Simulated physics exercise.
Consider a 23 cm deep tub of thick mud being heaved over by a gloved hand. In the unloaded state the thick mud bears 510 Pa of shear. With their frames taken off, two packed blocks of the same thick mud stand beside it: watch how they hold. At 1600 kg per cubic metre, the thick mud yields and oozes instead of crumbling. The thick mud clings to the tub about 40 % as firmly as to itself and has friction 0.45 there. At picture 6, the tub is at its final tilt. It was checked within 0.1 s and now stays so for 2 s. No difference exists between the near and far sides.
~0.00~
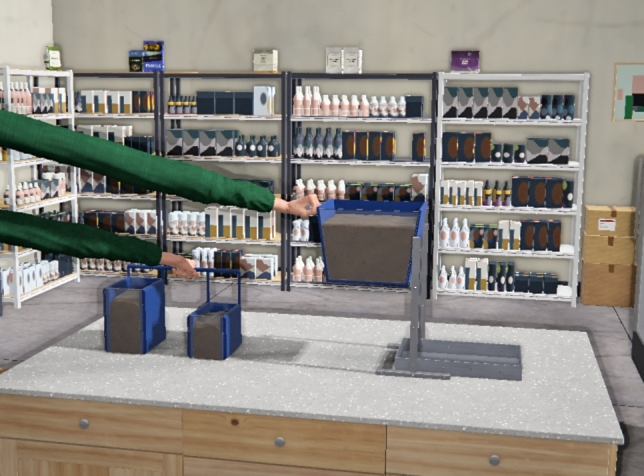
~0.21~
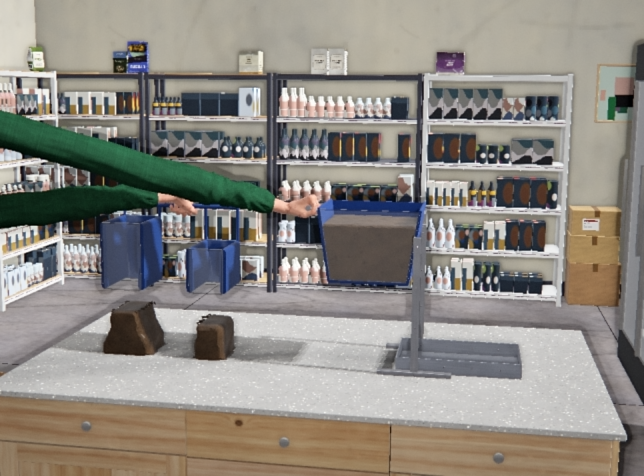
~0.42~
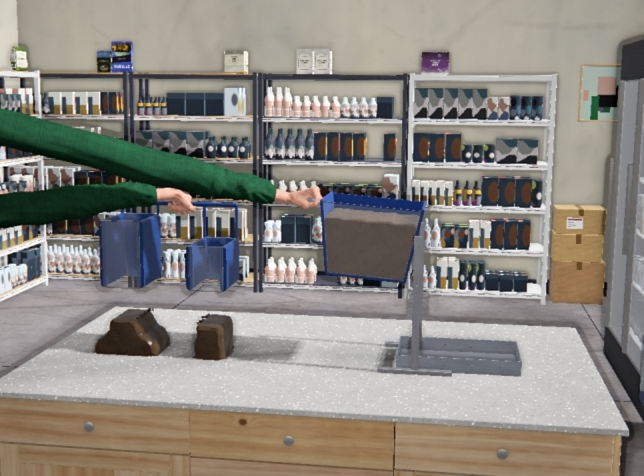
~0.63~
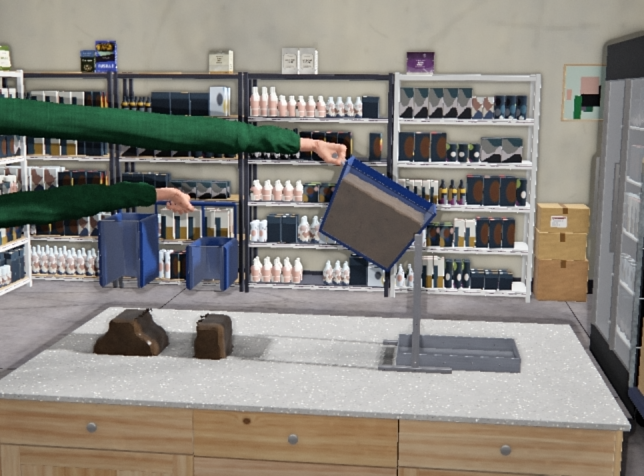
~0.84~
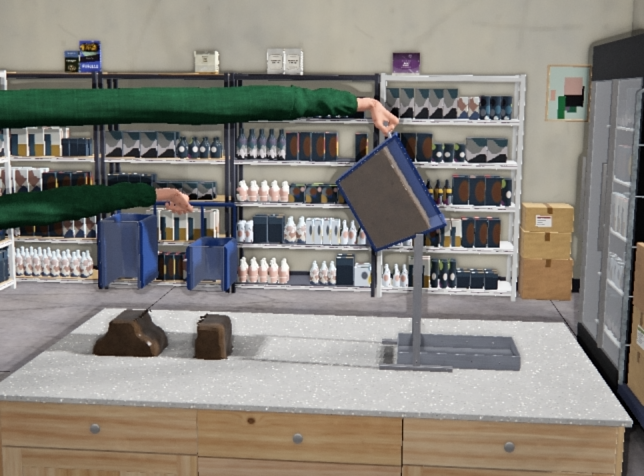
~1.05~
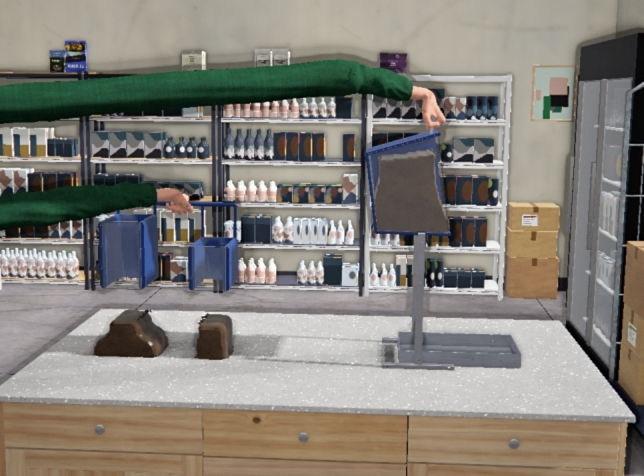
Green-sleeved arms lifting blue casings off two mud blocks, the left block sagging, then tilting a mud-filled tub steeply rightward.
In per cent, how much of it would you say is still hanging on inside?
I would say around 40 percent.
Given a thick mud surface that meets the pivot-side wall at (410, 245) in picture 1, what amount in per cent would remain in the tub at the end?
In that case some 60 per cent.
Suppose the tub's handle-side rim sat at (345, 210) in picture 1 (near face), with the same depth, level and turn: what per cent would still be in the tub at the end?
I'd put it at close to 60 per cent.
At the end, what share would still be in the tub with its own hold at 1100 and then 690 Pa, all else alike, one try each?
It'd be some 60 percent the first time and some 45 percent the second.
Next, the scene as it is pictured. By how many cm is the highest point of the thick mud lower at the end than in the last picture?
Roughly 15 cm.
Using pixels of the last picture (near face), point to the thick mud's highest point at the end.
Roughly at pixel (400, 202).
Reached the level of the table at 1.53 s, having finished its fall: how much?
40 %.
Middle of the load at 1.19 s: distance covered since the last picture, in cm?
I'd put the distance at about 7 centimetres.
By 1.19 s, the tub is at 82 degrees and holds 77 %.
By 1.36 s, the tub is at 82 degrees and holds 49 %.
By 1.53 s, the tub is at 82 degrees and holds 40 %.
By 1.70 s, the tub is at 82 degrees and holds 40 %.
By 3.05 s, at the end, the tub is at 82 degrees and holds 40 %.
